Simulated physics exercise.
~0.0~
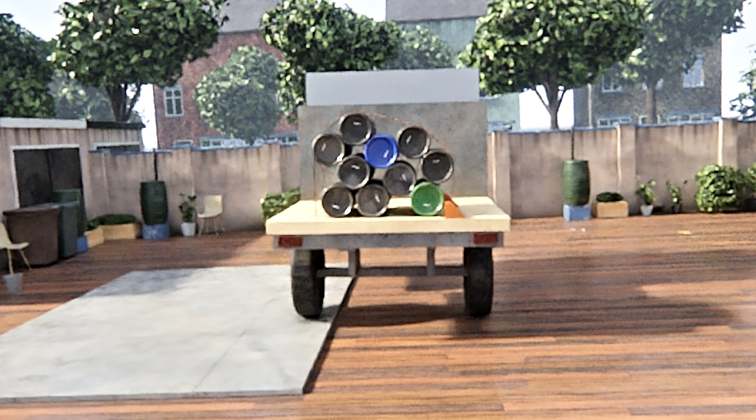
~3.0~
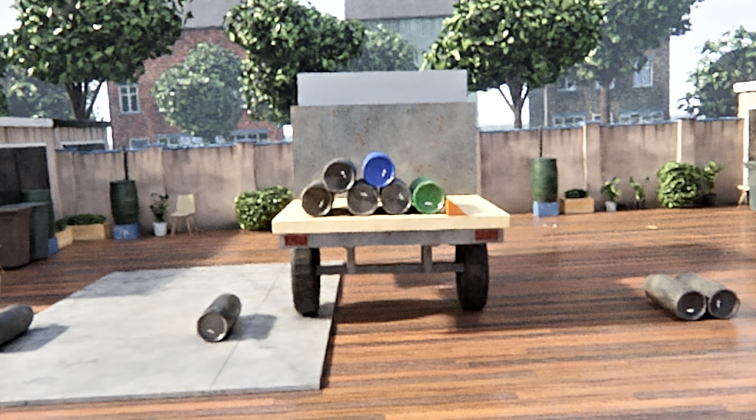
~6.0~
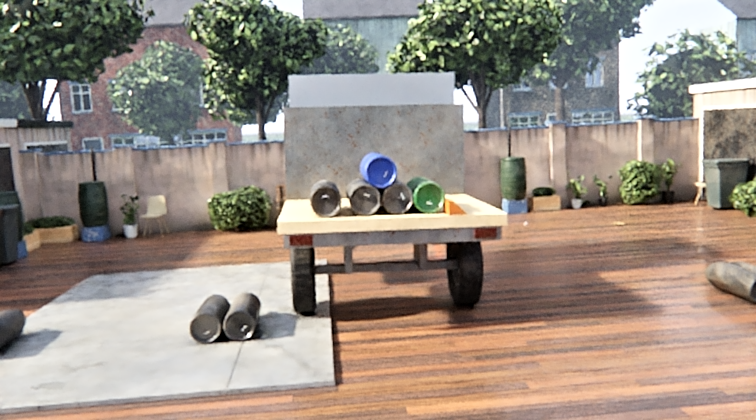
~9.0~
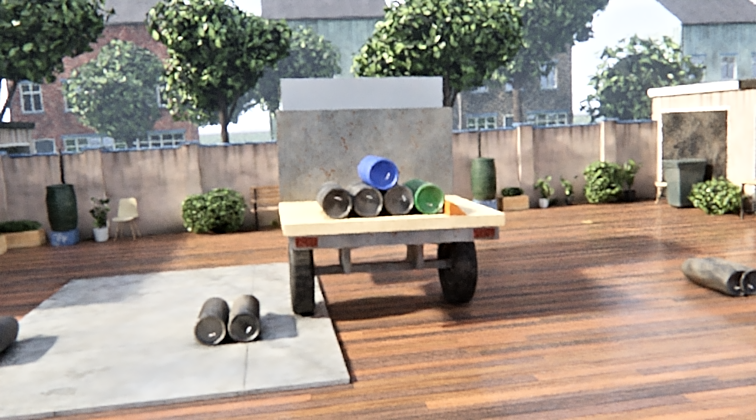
A stack of dark cylinders, with one blue and one green, collapsed on the back of a parked flatbed, and several dark ones ended up on the ground at both sides, while the blue one stayed propped on others and the green remained on the deck.
